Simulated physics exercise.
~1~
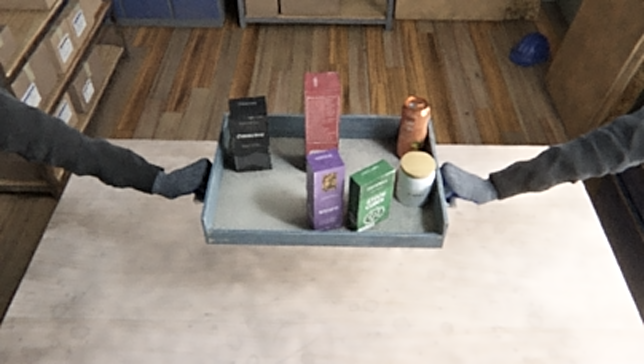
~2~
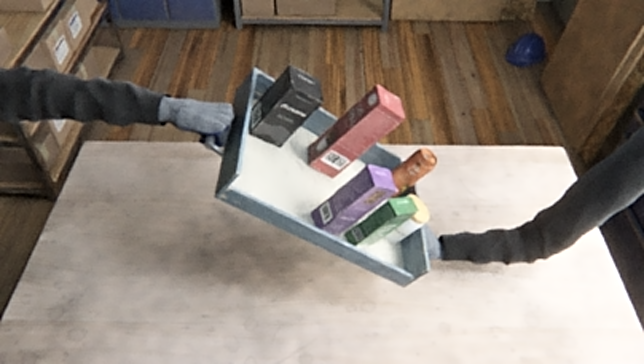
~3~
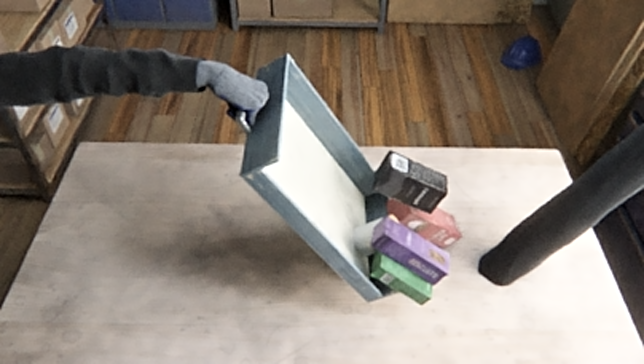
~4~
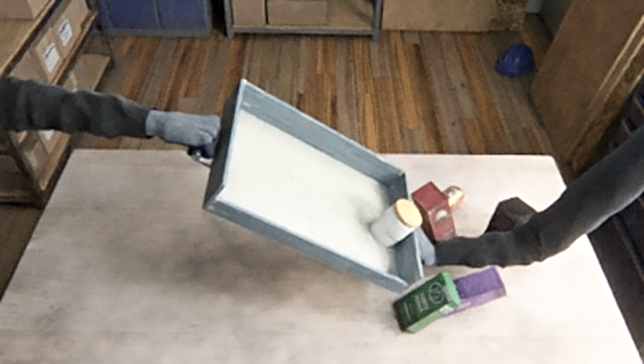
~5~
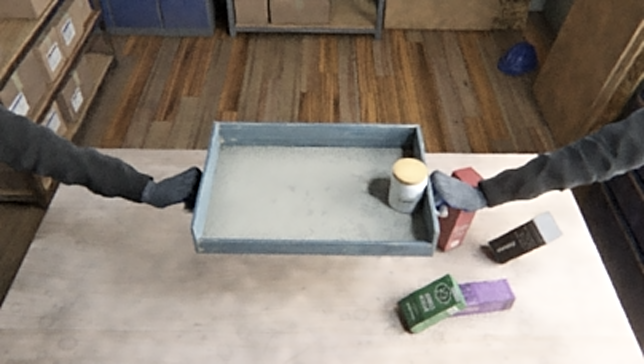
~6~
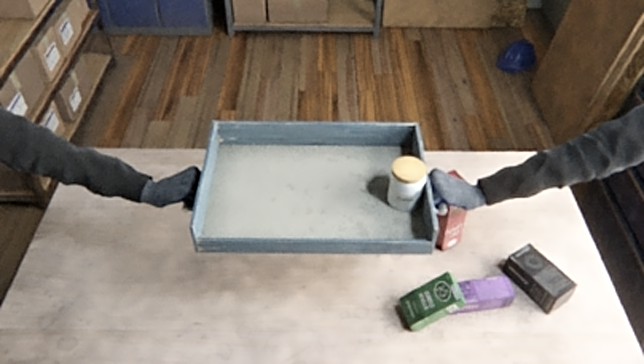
Two gloved hands tipped a blue-gray crate steeply down to the right, spilling the black, red, purple and green cartons and an orange can onto the table, then leveled it again, leaving only the white jar inside.
